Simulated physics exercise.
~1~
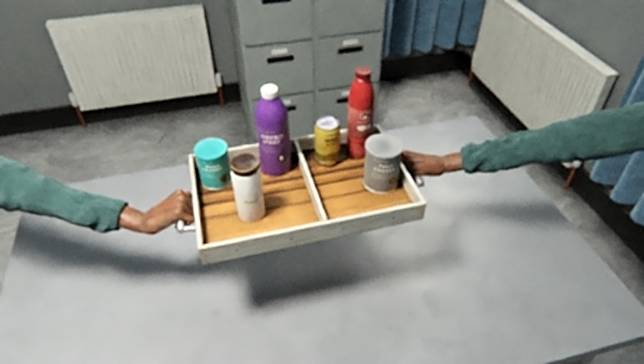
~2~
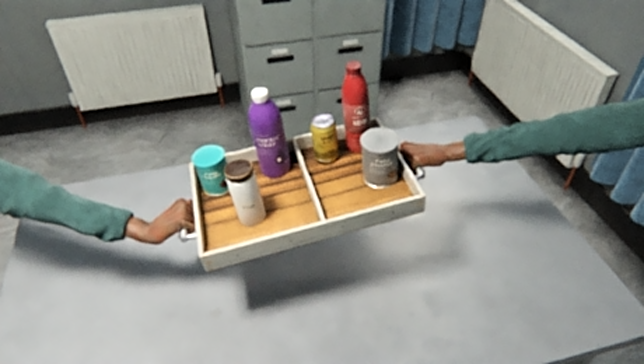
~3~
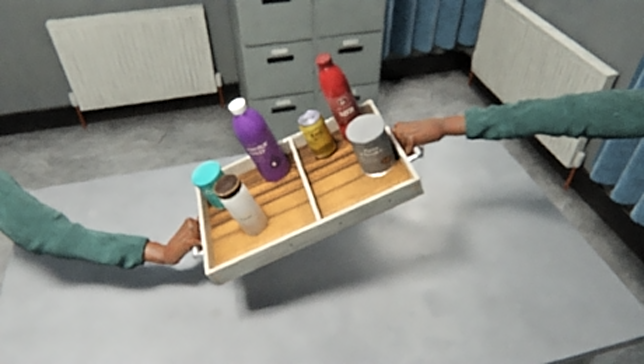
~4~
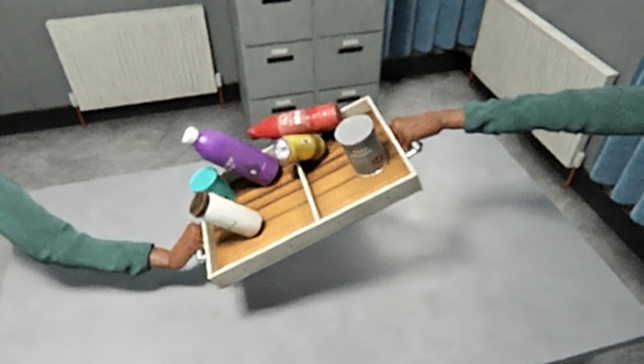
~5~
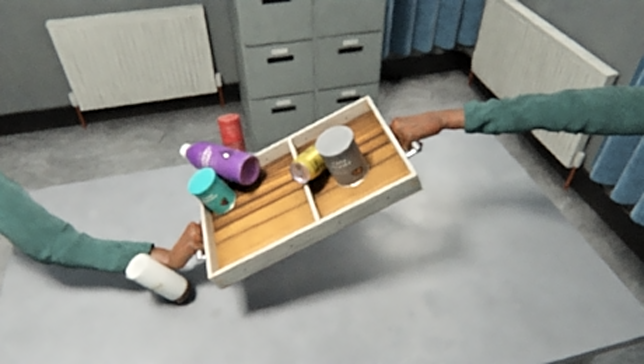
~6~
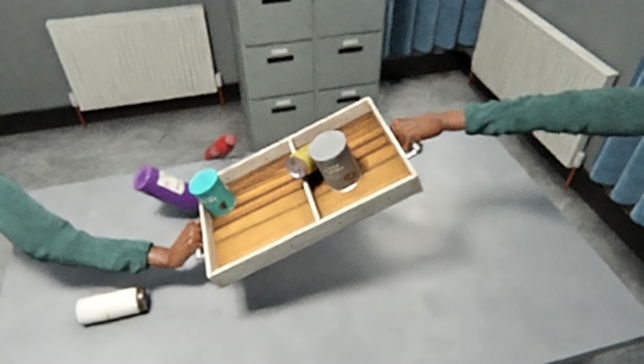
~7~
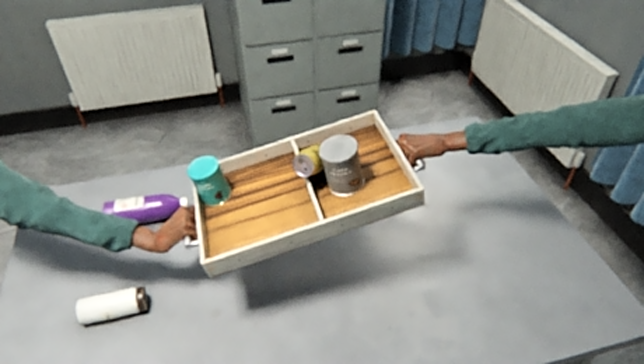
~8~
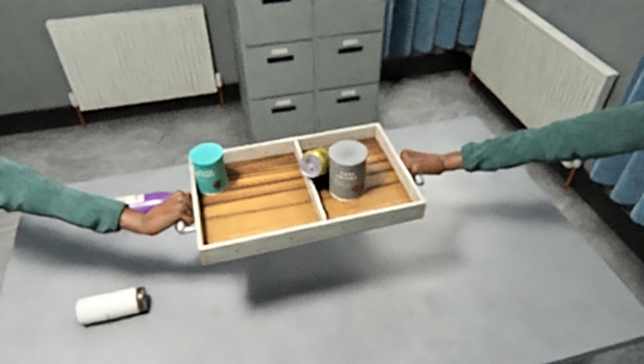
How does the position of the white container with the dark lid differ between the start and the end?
At the start it stands upright on the tray, and at the end it lies on its side on the grey surface below, to the left.
